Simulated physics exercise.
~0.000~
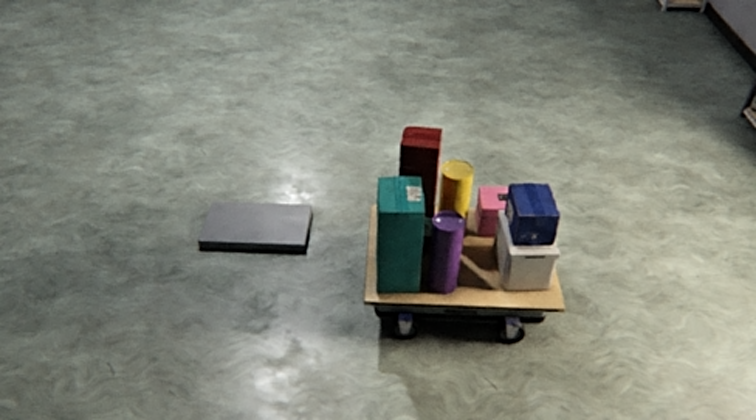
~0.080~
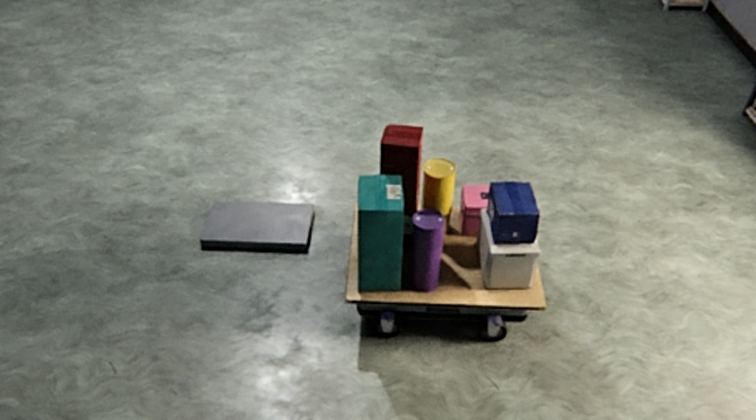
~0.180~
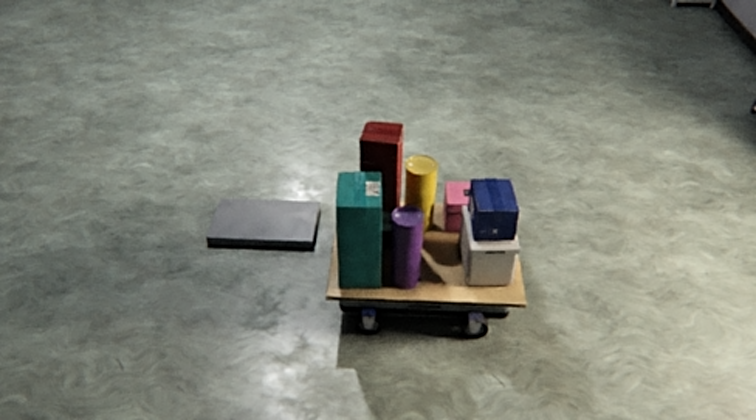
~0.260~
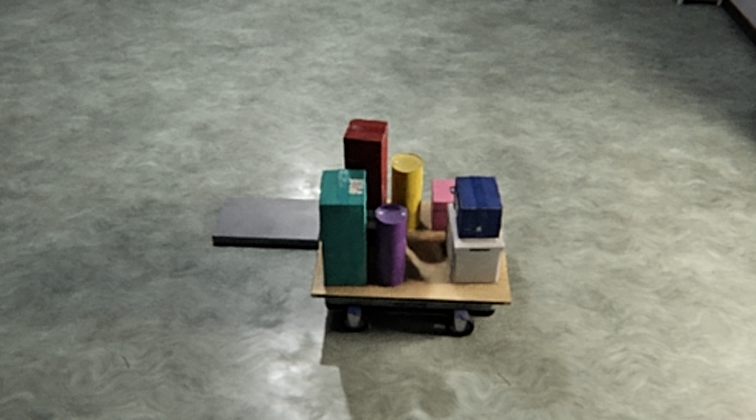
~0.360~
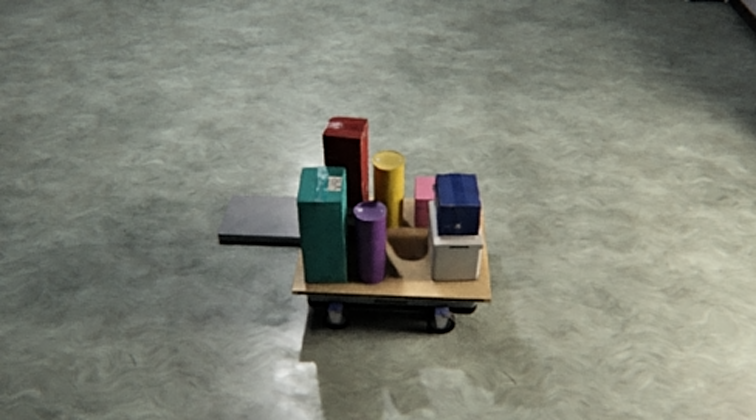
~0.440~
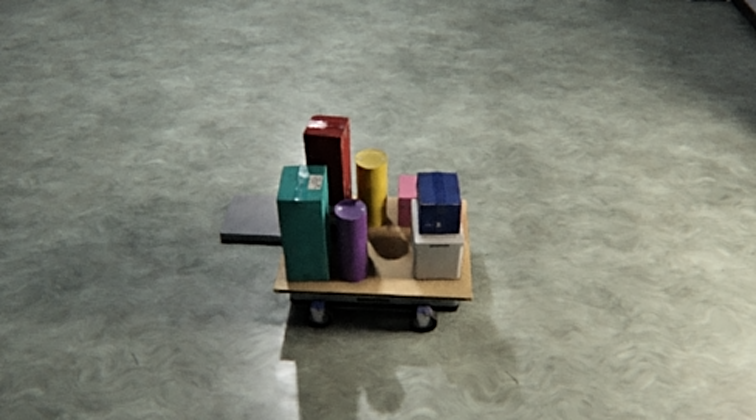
A flat wooden-topped cart on small dark wheels stands on a mottled grey-green floor, seen from above at an angle, with a low grey slab lying to its left. It carries a turquoise box and purple canister at the front left, red box and yellow canister behind, and a pink case beside a blue parcel stacked on a white tote at right. The cart glides steadily left, passing in front of the slab and partly covering it, its load keeping its arrangement, while the view shifts slightly.
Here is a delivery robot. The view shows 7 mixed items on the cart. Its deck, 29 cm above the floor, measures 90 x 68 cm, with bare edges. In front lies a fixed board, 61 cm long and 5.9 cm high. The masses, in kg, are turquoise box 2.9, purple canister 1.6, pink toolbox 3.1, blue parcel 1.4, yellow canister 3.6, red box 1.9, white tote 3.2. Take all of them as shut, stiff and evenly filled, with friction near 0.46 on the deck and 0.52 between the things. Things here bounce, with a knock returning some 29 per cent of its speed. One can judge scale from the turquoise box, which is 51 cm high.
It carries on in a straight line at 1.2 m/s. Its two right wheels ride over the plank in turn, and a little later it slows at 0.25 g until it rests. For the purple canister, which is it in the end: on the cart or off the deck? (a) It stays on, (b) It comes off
(b) It comes off.
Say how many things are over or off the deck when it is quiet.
The answer is 4.
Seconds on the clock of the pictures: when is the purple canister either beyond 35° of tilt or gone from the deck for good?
At about 1.6 s.
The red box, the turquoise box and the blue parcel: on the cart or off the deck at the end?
Well, the red box does come off, the turquoise box does come off, and the blue parcel does not come off.
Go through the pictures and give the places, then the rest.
The first frame shows cart 0 cm along; purple canister (445, 253); turquoise box (398, 236).
The second frame shows cart 10 cm along; blue parcel (512, 213); yellow canister (437, 199).
The third frame shows cart 22 cm along; red box (381, 188); white tote (487, 246).
The fourth frame shows cart 31 cm along; turquoise box (344, 229).
The fifth frame shows cart 43 cm along; blue parcel (457, 204); yellow canister (388, 191).
The sixth frame shows cart 53 cm along; purple canister (352, 242); red box (330, 182).
Around 1.24 s, cart 149 cm along; purple canister at 6° to upright near (139, 239); yellow canister at 35° to upright; red box at 13° to upright.
Around 1.84 s, cart 215 cm along; turquoise box, purple canister and red box now off the deck; yellow canister on its side; blue parcel shifted 12 cm.
Finally (4.5 s), off the deck, turquoise box, purple canister and red box; on their side or leaning hard on the cart, yellow canister; not toppled but over 10 cm from the start, blue parcel; the other 2 still in place (within 10 cm).
